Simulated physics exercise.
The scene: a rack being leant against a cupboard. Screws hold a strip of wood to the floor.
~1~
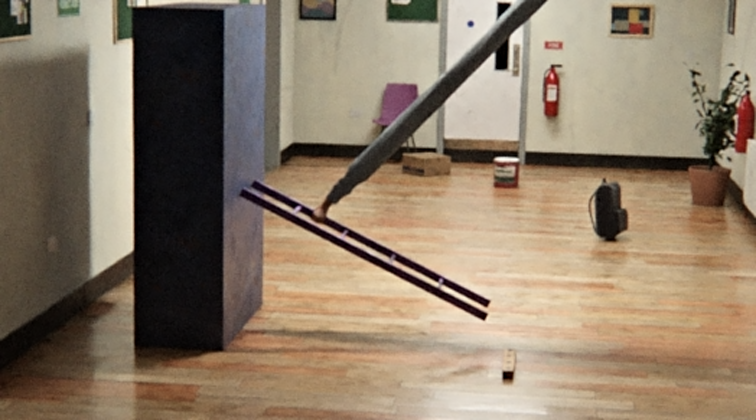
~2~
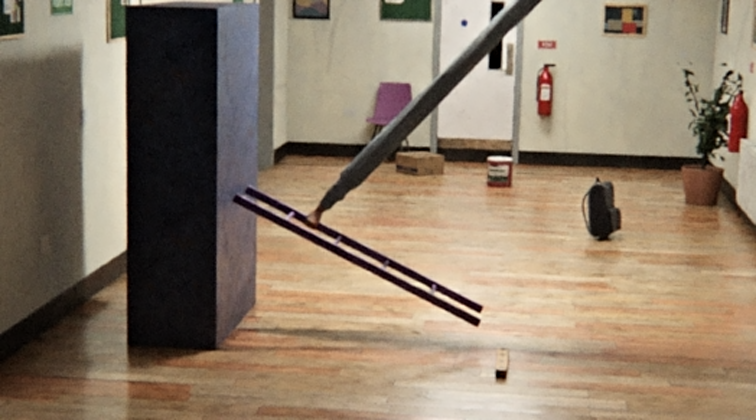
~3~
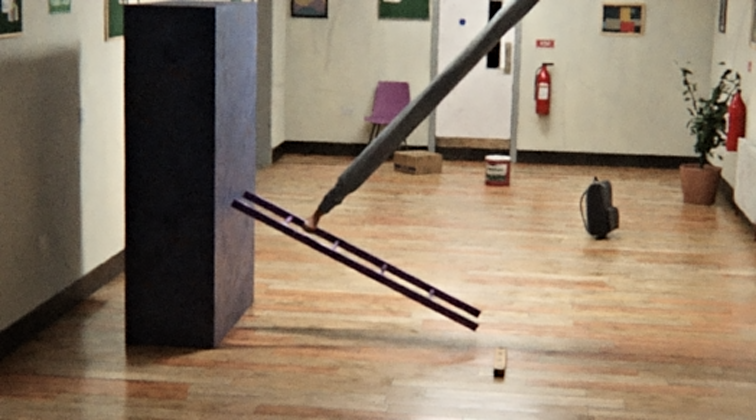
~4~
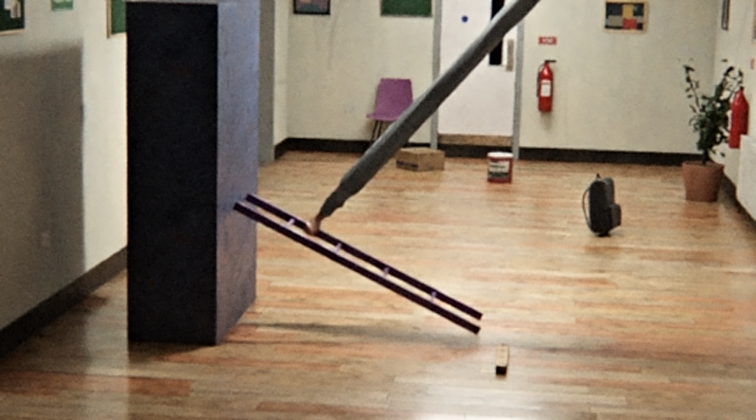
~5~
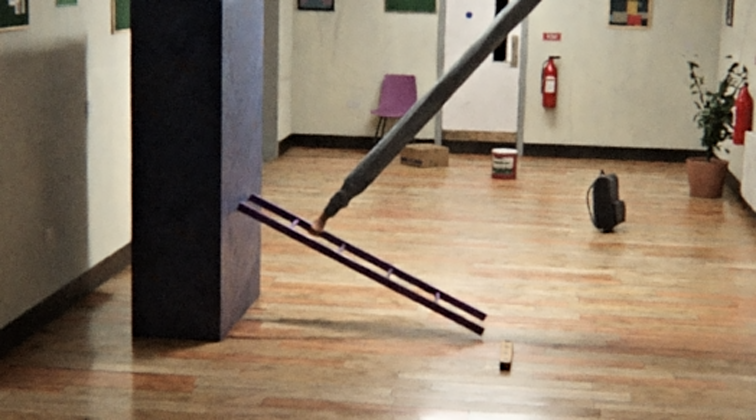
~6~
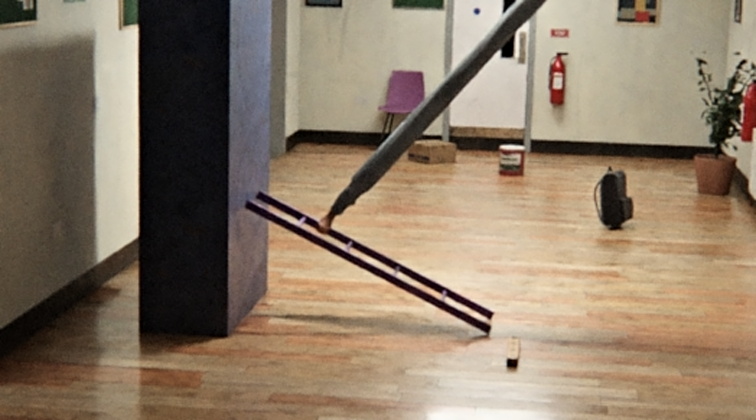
A long dark grey arm reaches down from the top of a bright room with a wooden floor, seen from slightly above, gripping a purple rack against a tall dark blue cupboard on the left. A small strip of wood lies near the rack's lower end, with a purple chair, red extinguishers, black bag and potted plant behind. The arm lowers the slanting rack slightly to the floor and keeps hold, while the camera sways gently.
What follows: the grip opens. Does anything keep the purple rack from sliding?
Here the purple rack gives way at the feet.
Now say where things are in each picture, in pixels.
The first frame shows still on the way; purple rack (367, 249); batten (509, 363).
The second frame shows still on the way; purple rack (360, 255); batten (502, 362).
The third frame shows still on the way; purple rack (358, 259); batten (500, 361).
The fourth frame shows still on the way; purple rack (360, 262); batten (502, 358).
The fifth frame shows still on the way; purple rack (364, 263); batten (506, 354).
The sixth frame shows in place, still held; purple rack (372, 261); batten (513, 351).
Then, 0.24 s after the last picture, purple rack tipped 8° from how it was near (377, 277).
Then, 0.36 s after the last picture, purple rack tipped 20° from how it was near (382, 306).
Then, 0.56 s after the last picture, purple rack tipped 23° from how it was near (383, 305).
At rest, the purple rack slides out and falls, near (382, 316).
